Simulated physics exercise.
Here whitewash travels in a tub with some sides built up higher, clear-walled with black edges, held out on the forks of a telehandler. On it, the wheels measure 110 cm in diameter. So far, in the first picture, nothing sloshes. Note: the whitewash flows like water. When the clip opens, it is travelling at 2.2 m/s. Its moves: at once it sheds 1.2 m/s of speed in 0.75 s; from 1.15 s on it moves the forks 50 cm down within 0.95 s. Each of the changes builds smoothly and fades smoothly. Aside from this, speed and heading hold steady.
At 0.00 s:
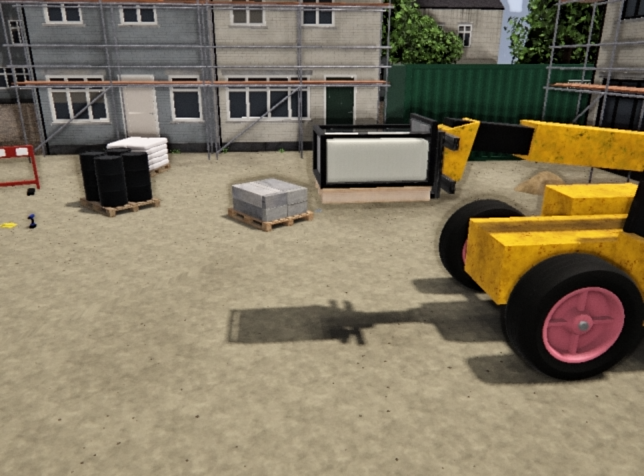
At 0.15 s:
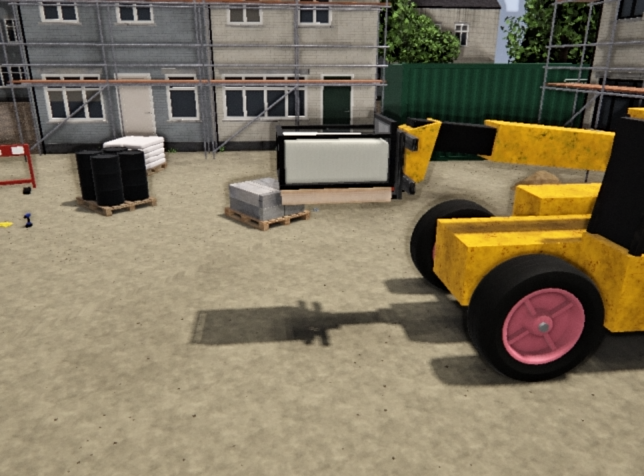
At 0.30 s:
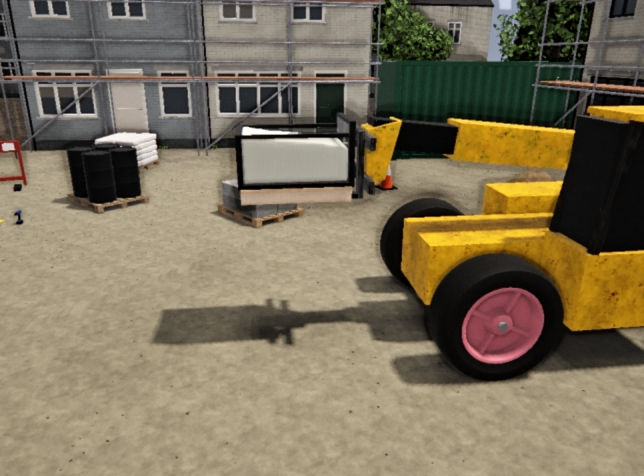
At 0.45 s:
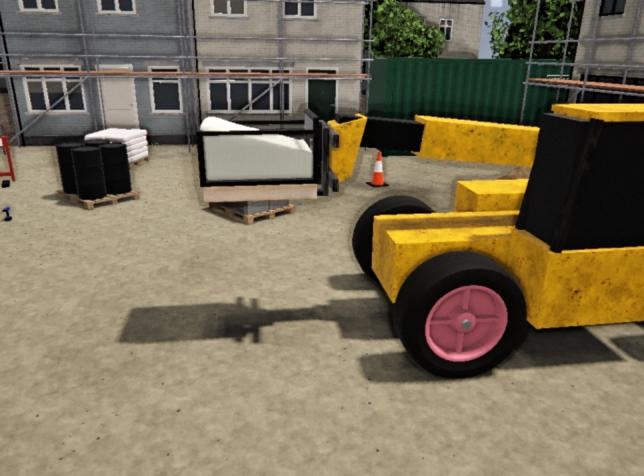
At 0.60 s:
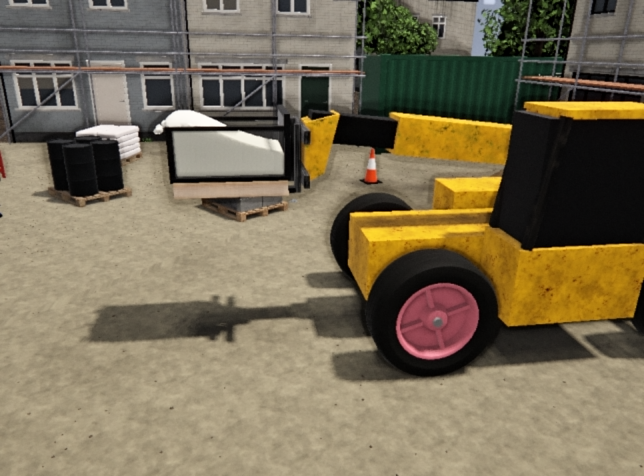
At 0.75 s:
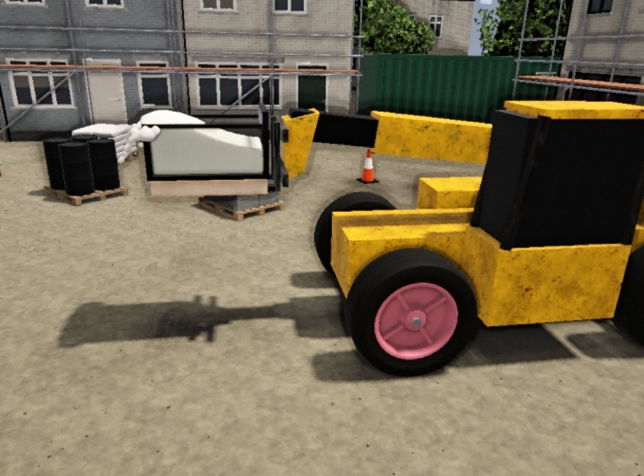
White liquid surging up the front of a clear-walled tub and slopping over as a yellow telehandler carries it left past pallets.
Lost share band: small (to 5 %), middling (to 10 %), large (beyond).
Middling.
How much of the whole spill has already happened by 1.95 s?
Roughly 80 per cent.
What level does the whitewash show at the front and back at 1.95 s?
The level sits near 44 cm in front and near 26 cm behind.
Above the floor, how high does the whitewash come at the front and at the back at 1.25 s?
At the front 24 cm, at the back 48 cm.
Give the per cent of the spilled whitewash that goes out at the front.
Near 80 per cent of the spill.
By 1.25 s it stands 48 cm high behind and 24 cm in front; 5 per cent has gone over the front.
By 1.95 s it stands 25 cm high behind and 44 cm in front; 5 per cent has gone over the front.
By 2.65 s it stands 42 cm high behind and 28 cm in front; 6 per cent has gone over the front.
By 5.09 s 7 per cent has gone over the front, 12 of 189 litres.
